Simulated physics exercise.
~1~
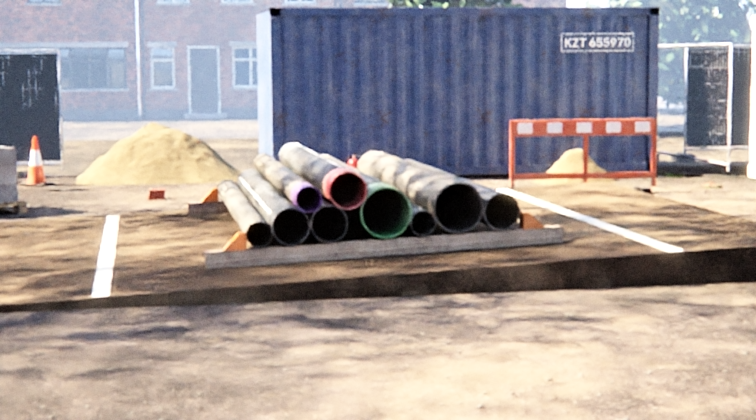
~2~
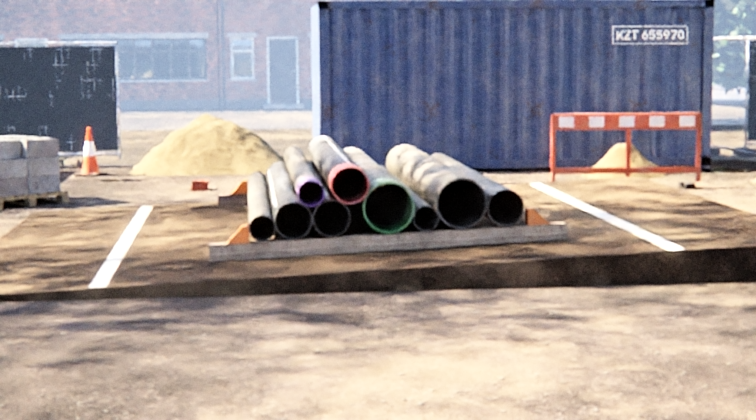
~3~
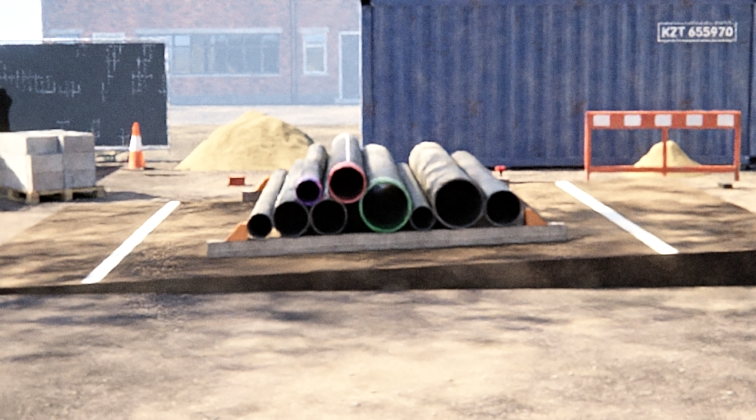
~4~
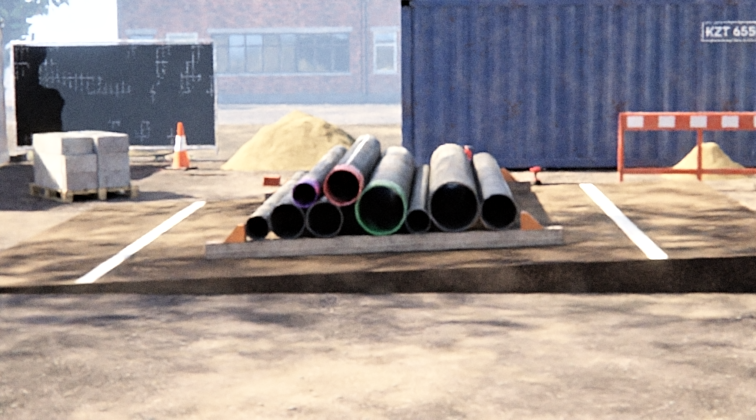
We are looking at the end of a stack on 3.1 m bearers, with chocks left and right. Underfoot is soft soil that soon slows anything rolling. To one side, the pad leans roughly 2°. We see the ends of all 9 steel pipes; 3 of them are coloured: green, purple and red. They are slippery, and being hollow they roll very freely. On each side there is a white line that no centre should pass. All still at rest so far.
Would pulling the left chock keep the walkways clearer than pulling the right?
No; the right chock keeps them clearer.
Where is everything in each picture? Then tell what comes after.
In the first frame, green (387, 213), purple (309, 200), red (348, 191); the pad slopes 2° down to the left; 7 of the 9 form the bottom row; at rest.
In the second frame, green (389, 208), purple (311, 194), red (350, 185); nothing moves.
In the third frame, green (386, 207), purple (308, 192), red (347, 184); both chocks in; lines at (103, 278) and (637, 237); all still.
In the fourth frame, green (381, 210), purple (304, 195), red (343, 187); at rest.
If it is the left, after 3.0 s, green is on the bearers, 130 cm from the bearers' left end, rolling left; purple is on the bearers, 5 cm from the bearers' left end, rolling left; red is on the bearers, 95 cm from the bearers' left end, rolling left; 0 past a line.
If it is the left, in the end, green is on the bearers, 5 cm from the bearers' left end; purple is past the left line; red is off the bearers, 55 cm short of the left line; 3 past a line.
If it is the right, after 0.8 s, green is on the bearers, 155 cm from the bearers' left end; purple is up on others, 90 cm from the bearers' left end; red is up on others, 120 cm from the bearers' left end; 0 past a line.
If it is the right, in the end, green is on the bearers, 155 cm from the bearers' left end; purple is up on others, 90 cm from the bearers' left end; red is up on others, 120 cm from the bearers' left end; 0 past a line.
